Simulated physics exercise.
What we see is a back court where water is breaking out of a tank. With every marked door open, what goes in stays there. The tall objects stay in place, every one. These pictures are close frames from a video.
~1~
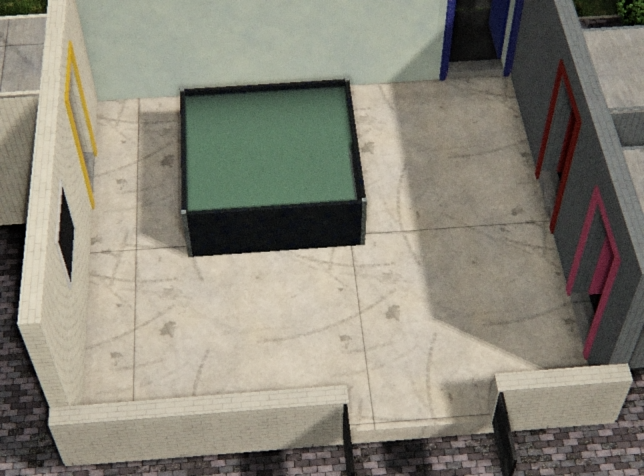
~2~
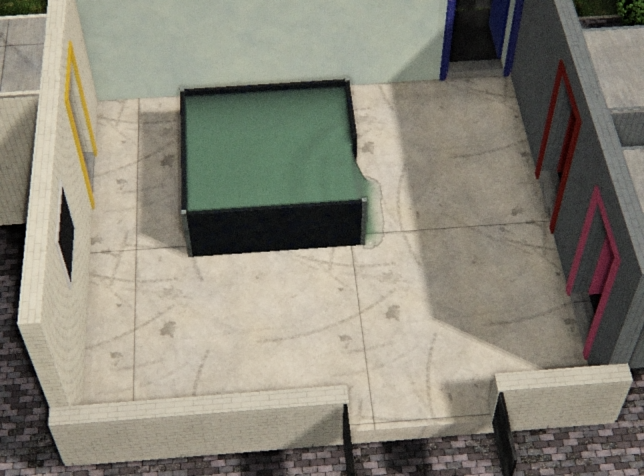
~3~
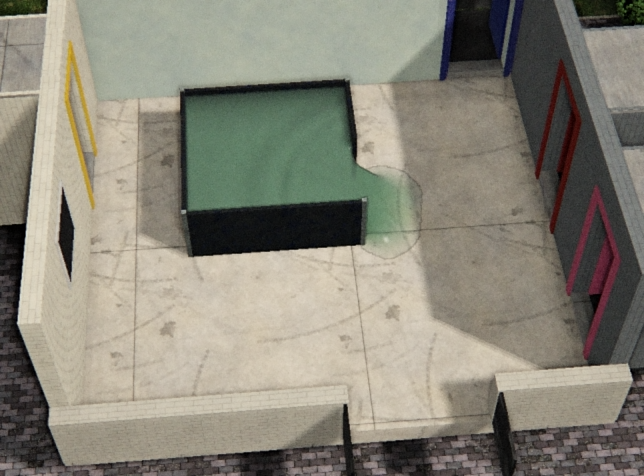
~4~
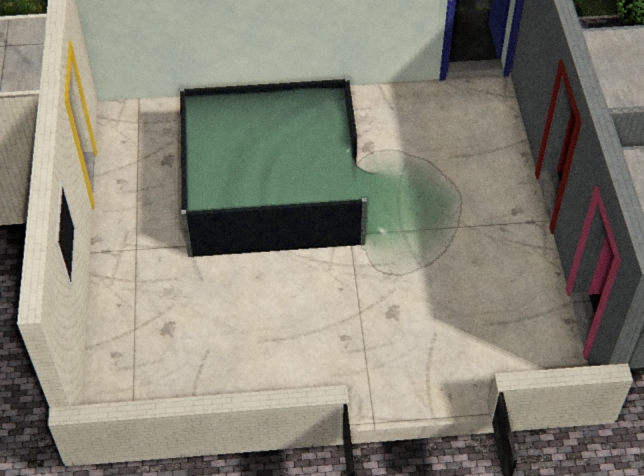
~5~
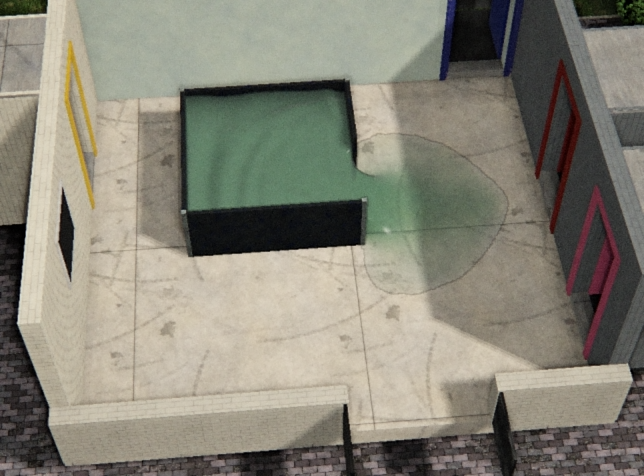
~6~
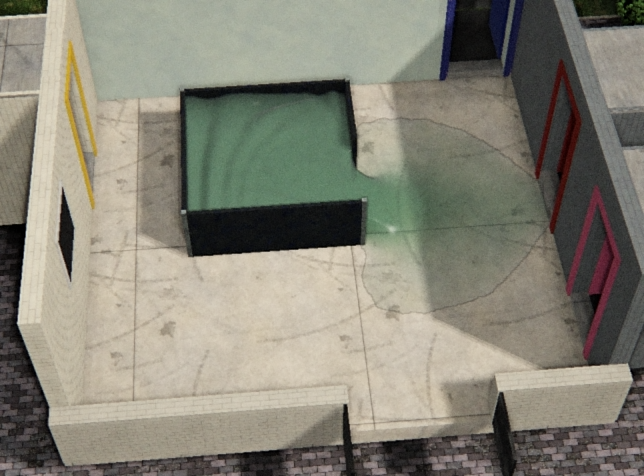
In a walled back court, a dark-sided tank of green water stands whole and still on the pale paved floor. Water then breaks out through a gap in its right side, and a thin green sheet spreads rightward across the paving in a widening rounded pool, nearing the wall with the red doorway.
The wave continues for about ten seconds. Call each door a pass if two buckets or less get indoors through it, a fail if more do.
Yellow door: Pass, blue door: Fail, red door: Fail, pink door: Fail.
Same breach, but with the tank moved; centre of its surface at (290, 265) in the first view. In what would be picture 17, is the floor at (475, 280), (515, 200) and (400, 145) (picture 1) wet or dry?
First spot swamped, second swamped, third bare.
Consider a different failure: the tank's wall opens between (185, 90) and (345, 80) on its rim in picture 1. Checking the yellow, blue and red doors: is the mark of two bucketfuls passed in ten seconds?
In that case the yellow door overshoots, while the blue door overshoots and the red door undershoots.
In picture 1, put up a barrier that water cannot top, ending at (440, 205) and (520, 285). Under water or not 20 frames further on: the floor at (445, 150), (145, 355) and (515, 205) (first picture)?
Point by point: First submerged, second not reached, third submerged.
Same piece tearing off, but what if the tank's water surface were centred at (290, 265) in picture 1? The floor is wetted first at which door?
I'd go with the pink door.
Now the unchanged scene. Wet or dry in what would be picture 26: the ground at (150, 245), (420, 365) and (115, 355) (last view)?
As listed, the points end up high and dry, soaked and high and dry.
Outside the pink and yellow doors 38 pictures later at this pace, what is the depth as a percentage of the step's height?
Roughly 240 and 10 %.
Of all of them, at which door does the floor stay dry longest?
My answer: The one in yellow.
A moment on, water covers 35 % of the floor; the yellow door not reached, the blue door wet at the sill, nothing in, the red door over two buckets in, the pink door wet at the sill, nothing in.
Next, water covers 40 % of the floor; the yellow door not reached, the blue door under two buckets in, the red door far over two buckets in, the pink door over two buckets in.
Then, water covers 55 % of the floor; the yellow door not reached, the blue door far over two buckets in, the red door far over two buckets in, the pink door far over two buckets in.
Later, water covers 90 % of the floor; the yellow door not reached, the blue door far over two buckets in, the red door far over two buckets in, the pink door far over two buckets in.
In the end, water covers 100 % of the floor; the yellow door wet at the sill, nothing in, the blue door far over two buckets in, the red door far over two buckets in, the pink door far over two buckets in.
